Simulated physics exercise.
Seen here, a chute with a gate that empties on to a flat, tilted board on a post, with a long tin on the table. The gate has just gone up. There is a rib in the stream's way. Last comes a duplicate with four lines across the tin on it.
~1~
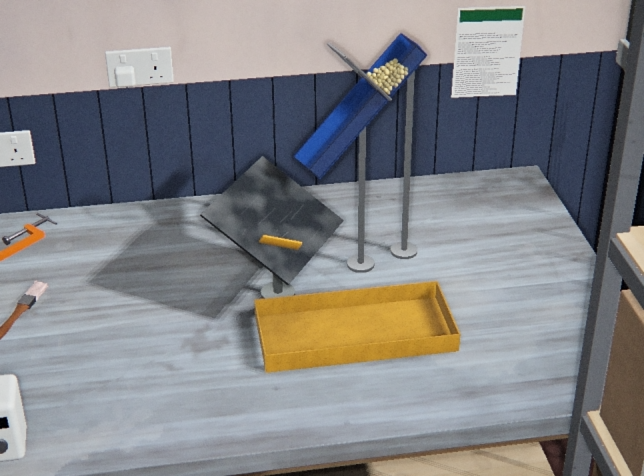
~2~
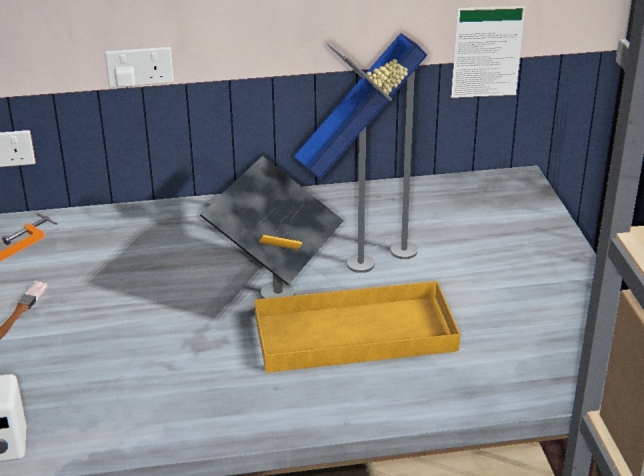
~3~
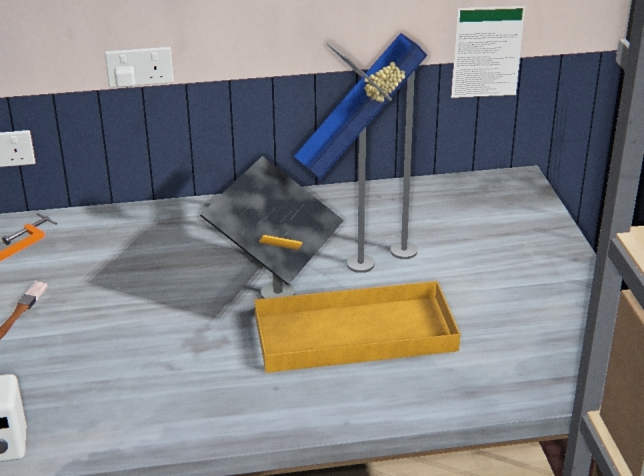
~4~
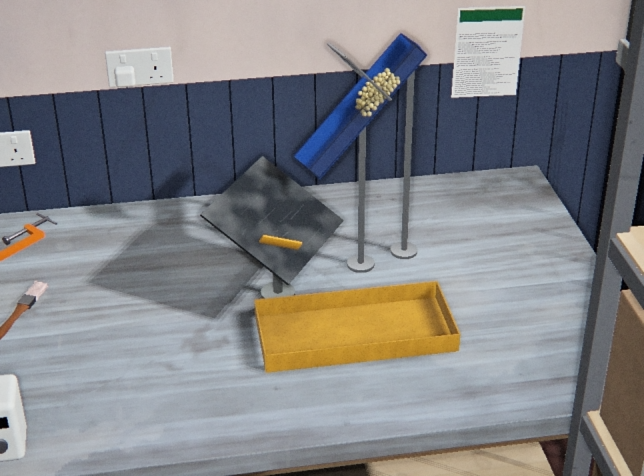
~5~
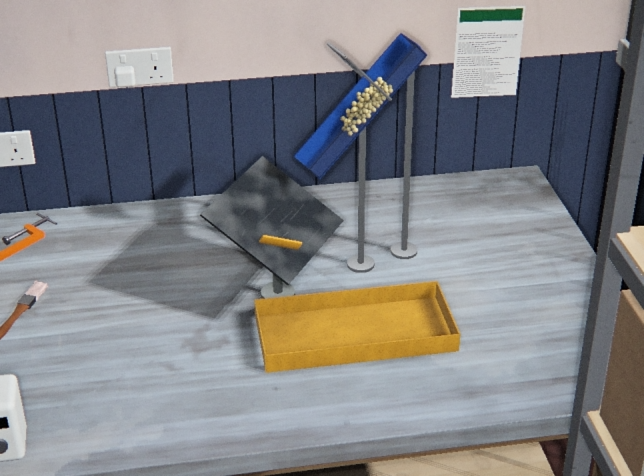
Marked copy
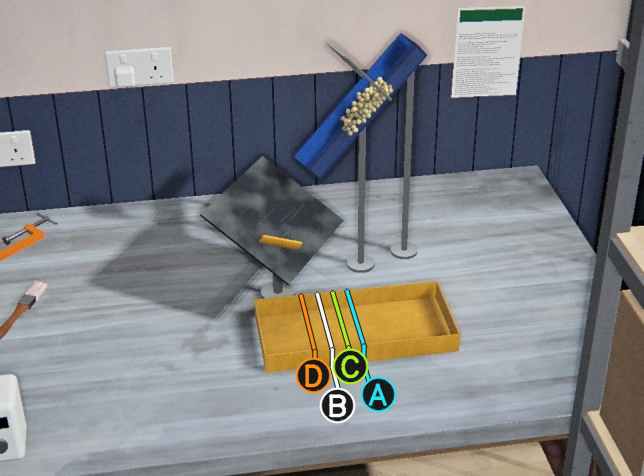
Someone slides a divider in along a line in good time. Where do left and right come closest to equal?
A beats the others.
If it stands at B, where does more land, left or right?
The right side.
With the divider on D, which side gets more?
The right side.
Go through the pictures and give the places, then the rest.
In the first picture, load behind the gate at (387, 78), soya beans; lip of the chute at (312, 173), sloping fairly steeply.
In the second picture, middle of the board at (275, 217), tilted fairly steeply; middle of its low edge at (318, 251); of its high edge at (233, 184).
In the third picture, front corners of the tin at (266, 355) and (460, 334), empty; front of the load at (373, 98).
In the fourth picture, middle of the load at (377, 91); its front at (364, 114), about a quarter of the way to the lip; rib from (263, 236) to (302, 243).
In the fifth picture, middle of the load at (365, 105); its front at (344, 129), about half of the way to the lip.
On the marked copy, line A crosses the front rim at (363, 345); line B crosses the front rim at (332, 348); line C crosses the front rim at (348, 346); line D crosses the front rim at (314, 350).
Choosing A, of what is caught, about two thirds on the left of the divider, about a quarter on the right.
Choosing B, of what is caught, a small part on the left of the divider, nearly all on the right.
Choosing C, of what is caught, a small part on the left of the divider, most on the right.
Choosing D, of what is caught, a stray few on the left of the divider, nearly all on the right.
